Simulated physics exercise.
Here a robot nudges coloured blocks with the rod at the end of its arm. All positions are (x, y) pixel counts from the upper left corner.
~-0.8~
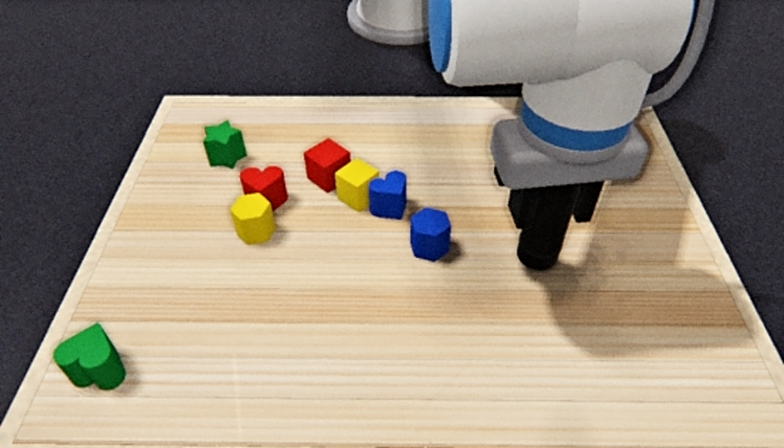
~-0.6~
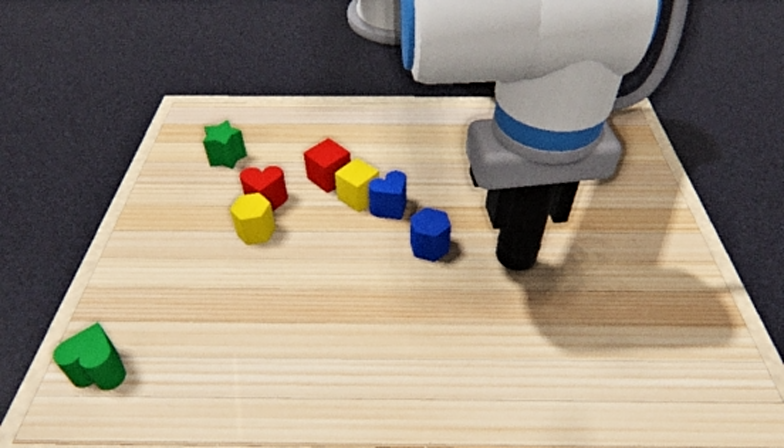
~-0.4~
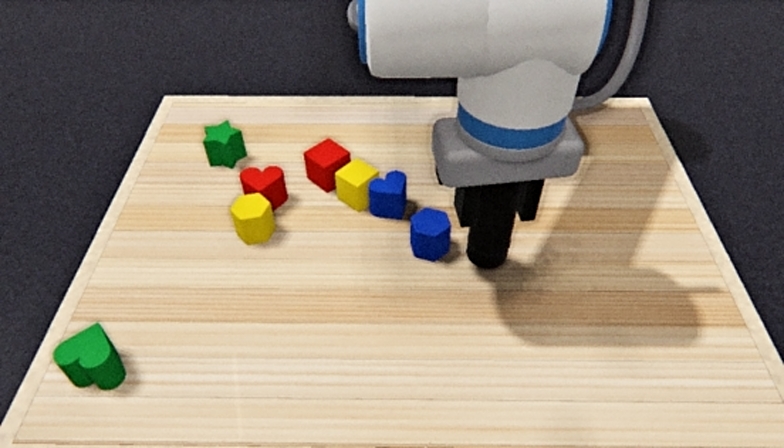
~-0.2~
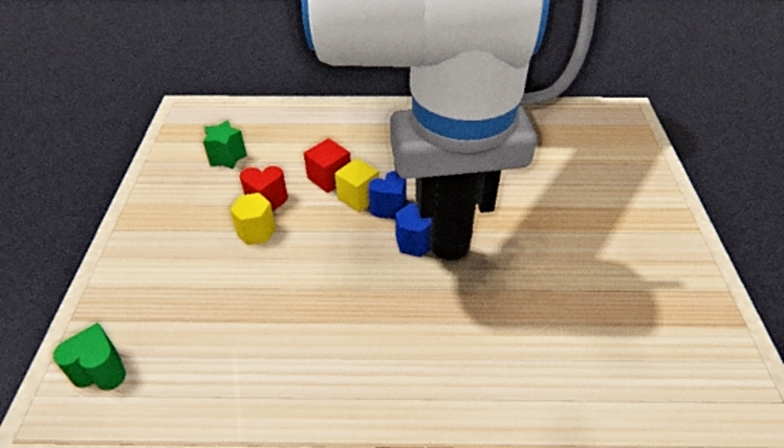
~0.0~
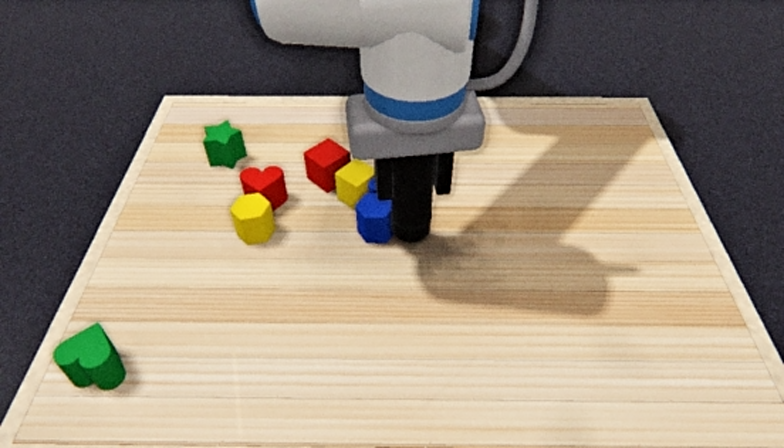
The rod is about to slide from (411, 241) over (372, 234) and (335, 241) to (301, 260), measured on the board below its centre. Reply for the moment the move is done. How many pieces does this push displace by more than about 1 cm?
That's one.
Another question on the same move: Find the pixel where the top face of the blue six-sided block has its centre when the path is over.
My prediction: (308, 194).
One third of the way, rod (372, 222); yellow square piece (354, 169), turned 15° clockwise; blue six-sided block (338, 196).
Two thirds of the way, rod (333, 230); yellow square piece (354, 169), turned 15° clockwise; blue six-sided block (309, 193), turned 55° clockwise.
At the end, rod (299, 249); yellow square piece (354, 169), turned 15° clockwise; blue six-sided block (308, 194), turned 55° clockwise; blue heart still.
